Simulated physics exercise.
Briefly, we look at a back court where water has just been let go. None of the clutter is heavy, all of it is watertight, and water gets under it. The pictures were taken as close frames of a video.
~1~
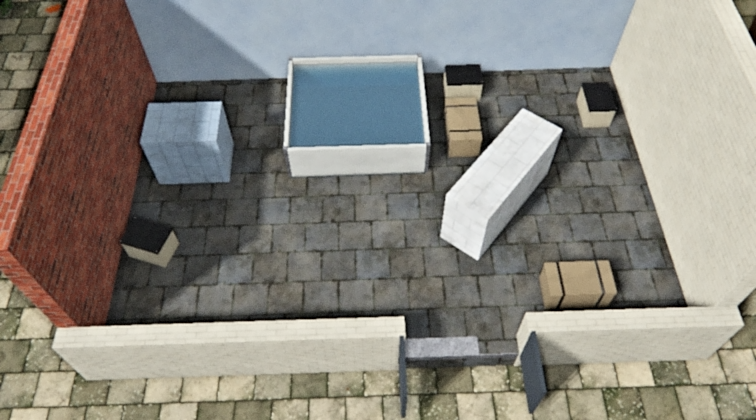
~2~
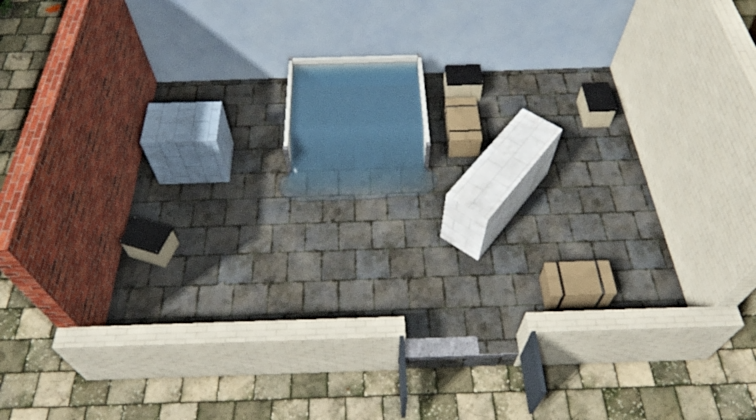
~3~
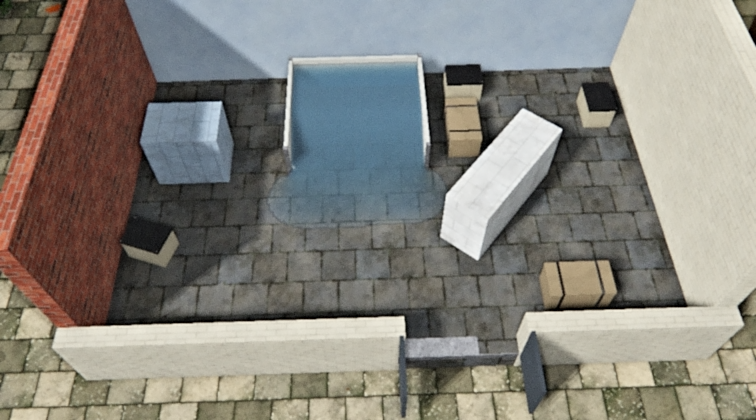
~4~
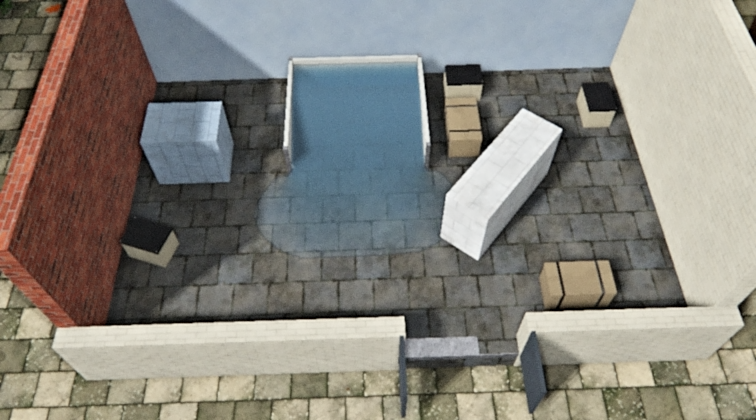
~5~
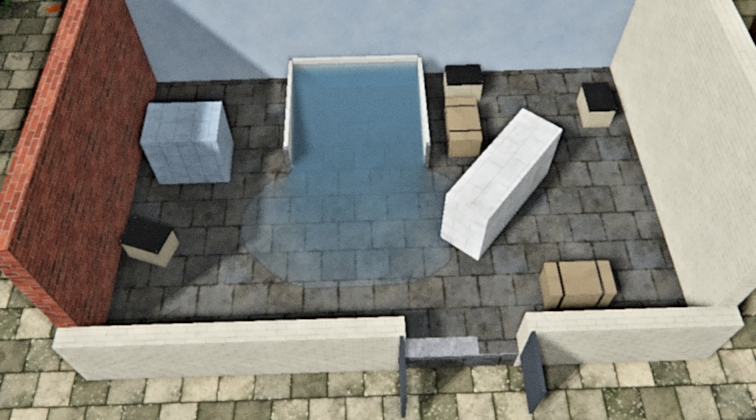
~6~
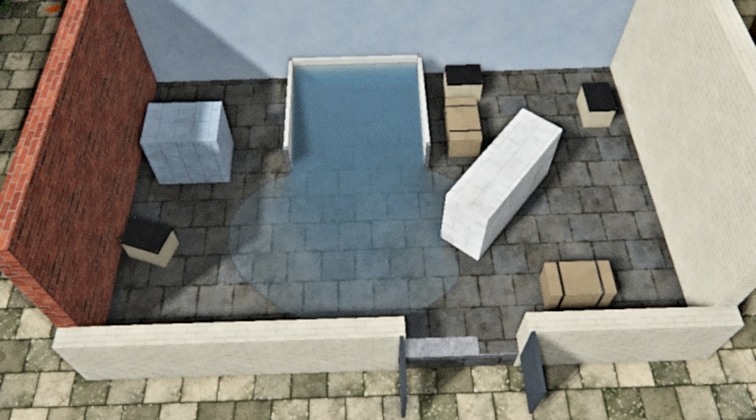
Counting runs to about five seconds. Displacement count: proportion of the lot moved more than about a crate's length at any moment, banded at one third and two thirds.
Proportion: Below one third.
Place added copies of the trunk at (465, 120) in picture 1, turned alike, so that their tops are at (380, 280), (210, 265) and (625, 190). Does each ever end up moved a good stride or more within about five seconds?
Each in turn: Pushed clear, pushed clear, stays in place.
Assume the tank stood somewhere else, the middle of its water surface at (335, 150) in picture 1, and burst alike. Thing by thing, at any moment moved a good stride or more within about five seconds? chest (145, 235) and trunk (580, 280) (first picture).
Travelled that far, travelled that far.
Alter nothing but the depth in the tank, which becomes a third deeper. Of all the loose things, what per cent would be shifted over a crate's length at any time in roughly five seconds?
Close to 40 % of the lot.
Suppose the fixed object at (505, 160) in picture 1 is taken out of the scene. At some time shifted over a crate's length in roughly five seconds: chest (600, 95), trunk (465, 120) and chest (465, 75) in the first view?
Following the order you gave: Moved little if at all, moved little if at all, moved little if at all.
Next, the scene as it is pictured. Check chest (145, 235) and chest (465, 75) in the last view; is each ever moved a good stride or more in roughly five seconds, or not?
Well, the first one cleared the mark, while the second remained nearby.
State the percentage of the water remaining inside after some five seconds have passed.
Close to 78 per cent, I think.
A moment on, 0 of 5 are well off their spots; 0 afloat.
Next, 0 of 5 are well off their spots; 0 afloat.
Later, 1 of 5 are well off their spots; 0 afloat.
In the end, 1 of 5 are well off their spots, and 1 have been at some point; 0 afloat.
